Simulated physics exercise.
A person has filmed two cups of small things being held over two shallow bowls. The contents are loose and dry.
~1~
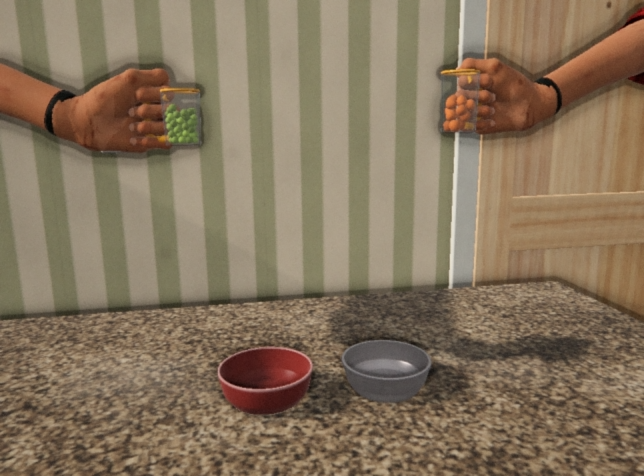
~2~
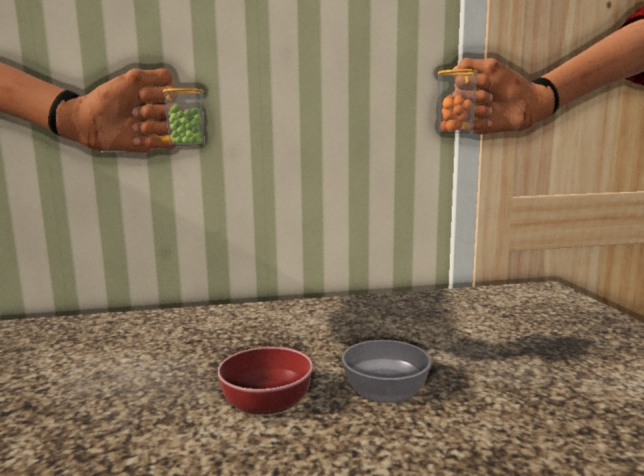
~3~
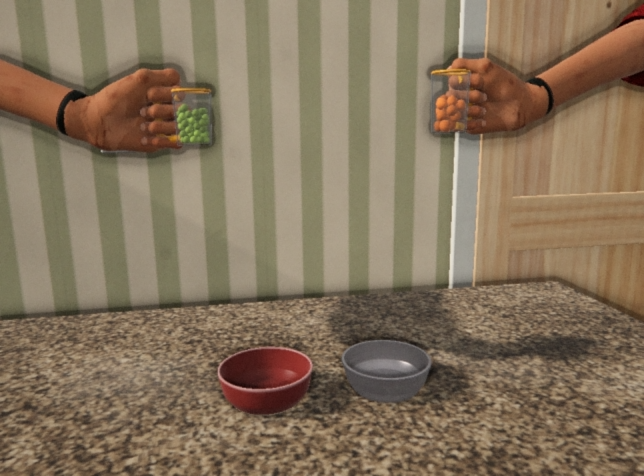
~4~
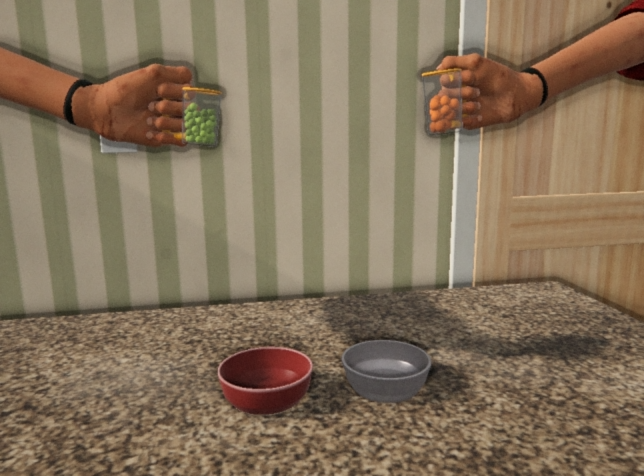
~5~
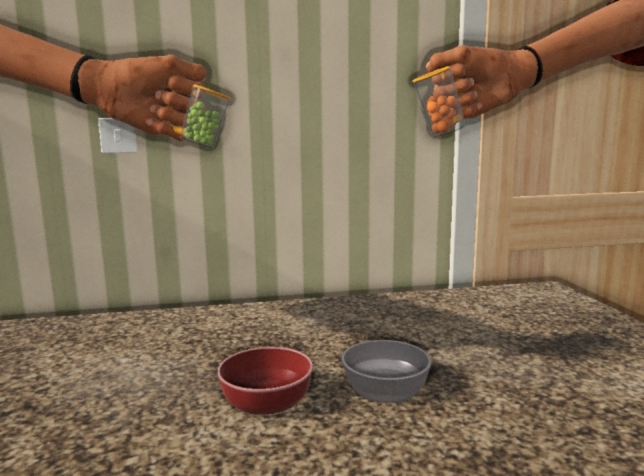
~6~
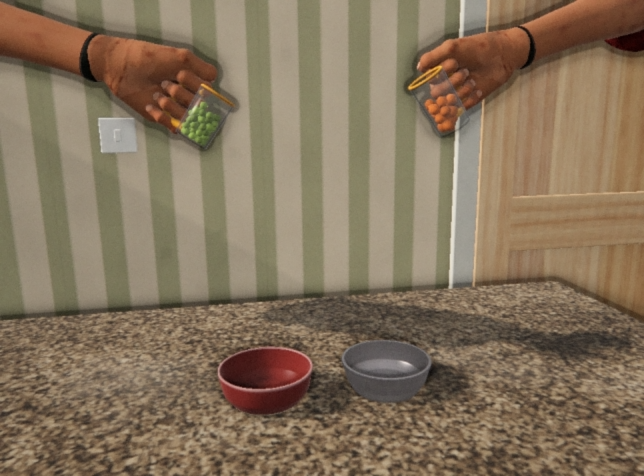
Two hands, each holding a small clear cup, one of green peas and one of orange bits, drifted slightly inward high above a red bowl and a gray bowl, then gradually tilted the cups.
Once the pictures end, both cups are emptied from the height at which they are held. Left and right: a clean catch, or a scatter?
One by one: Left dish: It'll come through short of a few; right dish: It'll come through short of a few.
Then, 0.31 s on from there, left, the whole lot still in the cup; right, the whole lot still in the cup.
Then, 0.65 s on from there, left, the whole lot still in the cup; right, the whole lot still in the cup.
Then, 1.05 s on from there, left, only a few still in the cup, near a quarter in the dish, the bulk in the air; right, a little in the dish, all but a few in the air.
In the end, left, all but a few in the dish, a little outside the dish; right, near two thirds in the dish, near a third outside the dish.
